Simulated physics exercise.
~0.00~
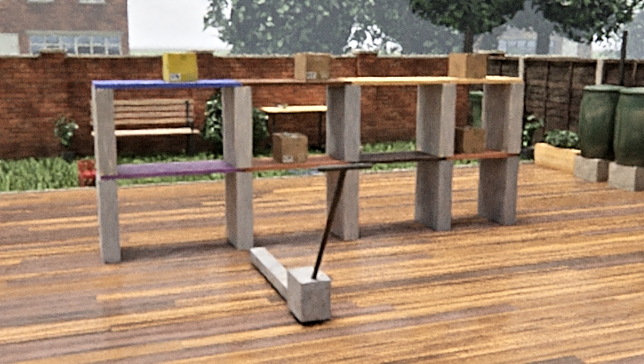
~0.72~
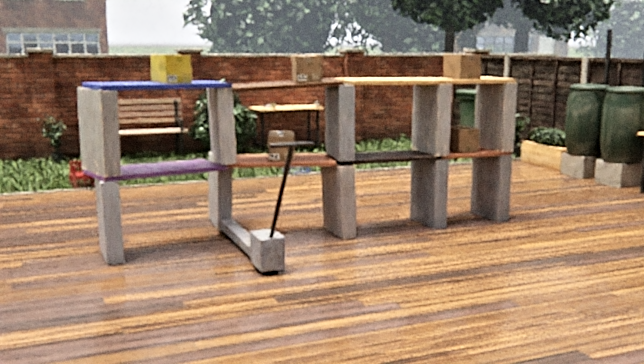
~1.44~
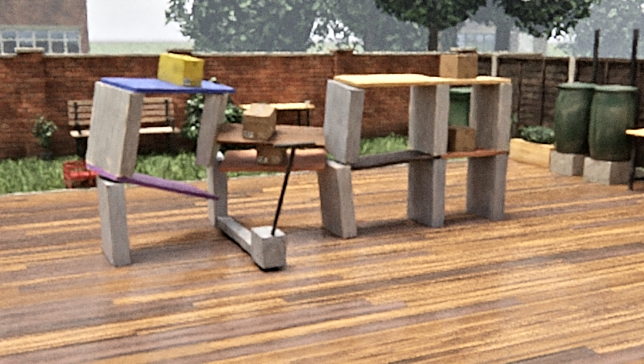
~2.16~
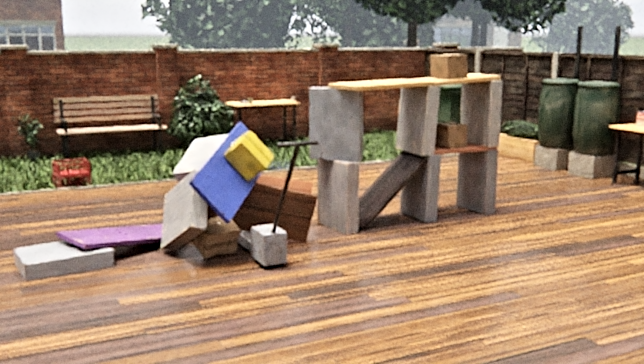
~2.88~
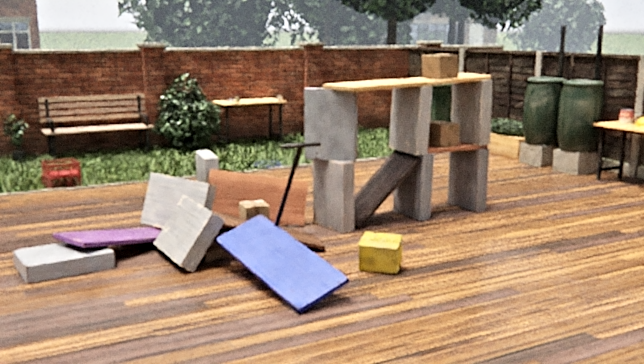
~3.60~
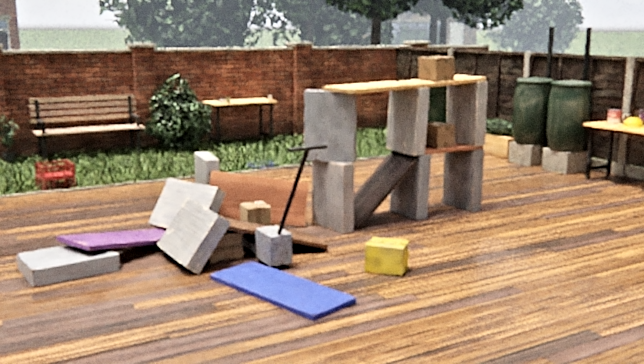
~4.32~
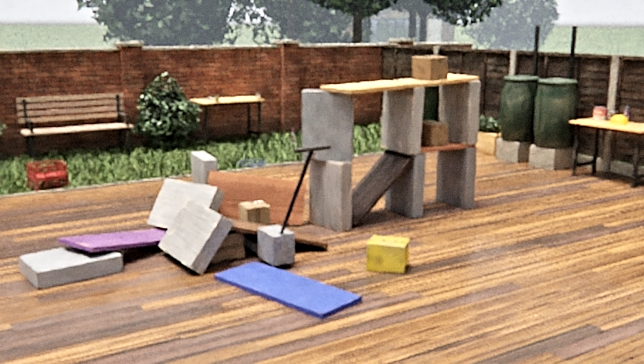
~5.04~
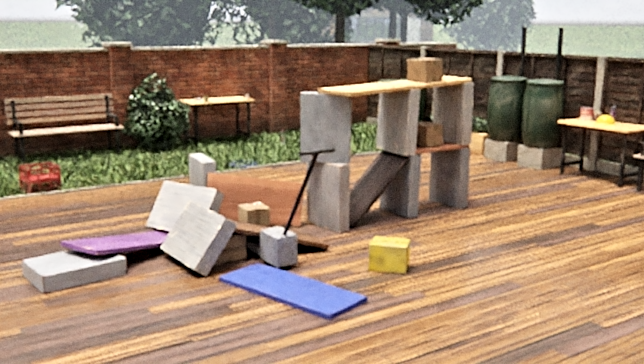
A two-tier row of upright grey blocks carrying coloured boards and small boxes stands on a wooden deck, seen from the front with a brick wall, bench and green barrels behind. A dark rod on a low grey base pushes in at the foot of one upright left of centre. The left uprights lean, and the blue and purple boards tilt. Then the left half collapses, spilling the blue board and yellow box forward. The purple board lies tilted among toppled blocks at left, while the right section stays standing with one dark board slanting down inside.
